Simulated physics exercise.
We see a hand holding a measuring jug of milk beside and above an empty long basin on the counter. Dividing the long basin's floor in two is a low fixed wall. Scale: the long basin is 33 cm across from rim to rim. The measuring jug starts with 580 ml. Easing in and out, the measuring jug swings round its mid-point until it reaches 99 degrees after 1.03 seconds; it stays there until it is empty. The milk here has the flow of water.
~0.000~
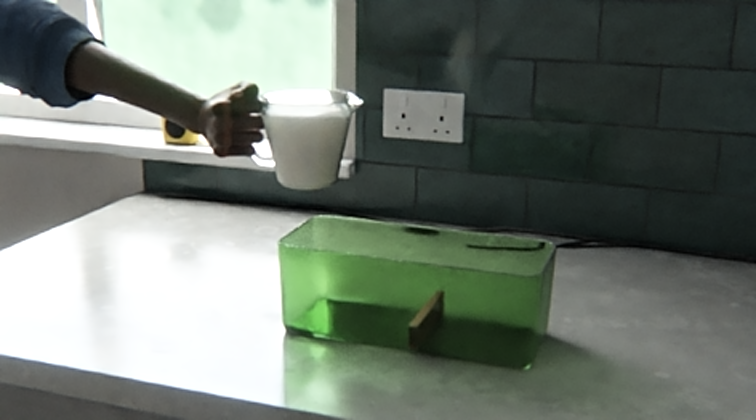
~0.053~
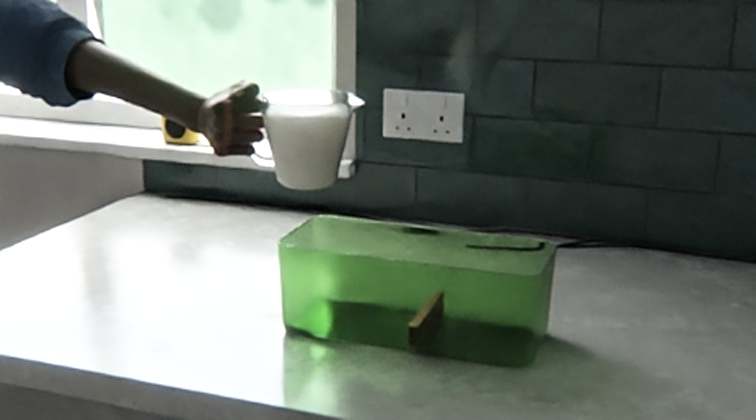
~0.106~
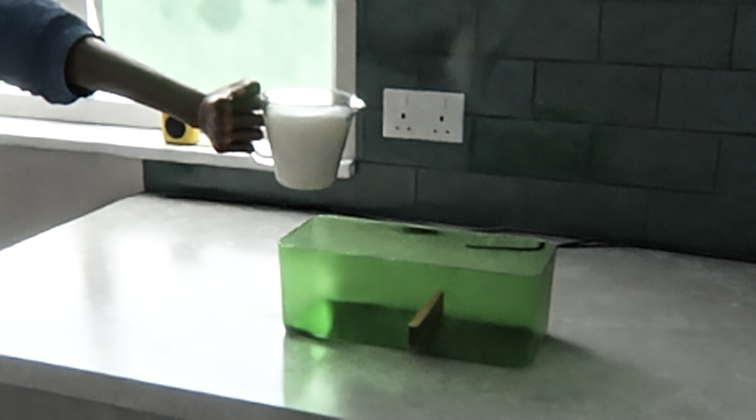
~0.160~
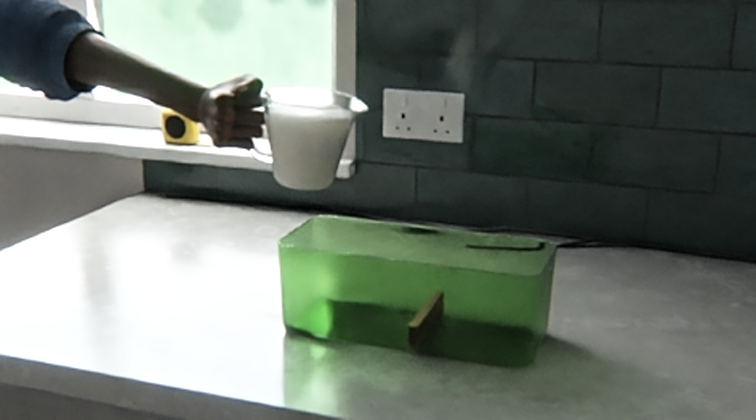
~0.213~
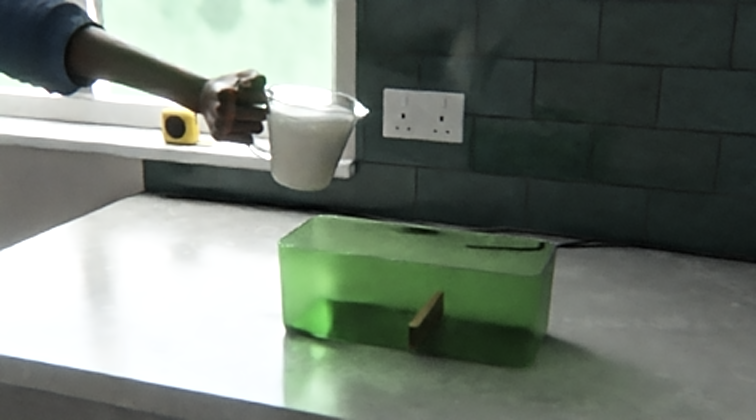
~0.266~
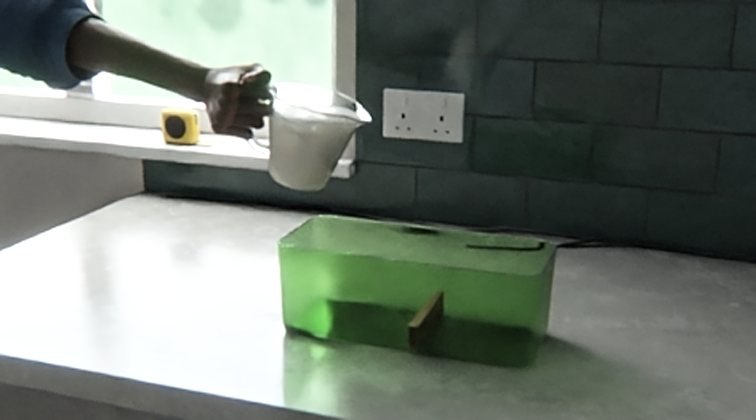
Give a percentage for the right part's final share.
My figure is 16 %.
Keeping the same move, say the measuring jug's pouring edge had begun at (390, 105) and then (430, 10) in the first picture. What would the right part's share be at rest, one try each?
About 60 %, then about 80 %.
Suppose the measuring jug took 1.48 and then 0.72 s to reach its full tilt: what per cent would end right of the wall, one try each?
In order, 20 and 15 per cent.
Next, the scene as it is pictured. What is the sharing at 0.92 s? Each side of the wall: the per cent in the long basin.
Around 64 on the left and around 10 on the right.
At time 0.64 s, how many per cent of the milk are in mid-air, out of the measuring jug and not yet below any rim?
Some 22 per cent.
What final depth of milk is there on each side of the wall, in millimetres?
I'd say close to 22 mm on the left, close to 6 mm on the right.
After 0.64 s the tilt is 69° and 65 per cent is still to pour, 12 is left of the wall and 2 right of it.
After 0.92 s the tilt is 96° and 14 per cent is still to pour, 64 is left of the wall and 10 right of it.
After 1.21 s the tilt is 99° and 0 per cent is still to pour, 84 is left of the wall and 13 right of it.
After 1.53 s the tilt is 99° and 0 per cent is still to pour, 82 is left of the wall and 16 right of it.
In the end 82 per cent lies left of the wall, 16 right of it and 2 outside.
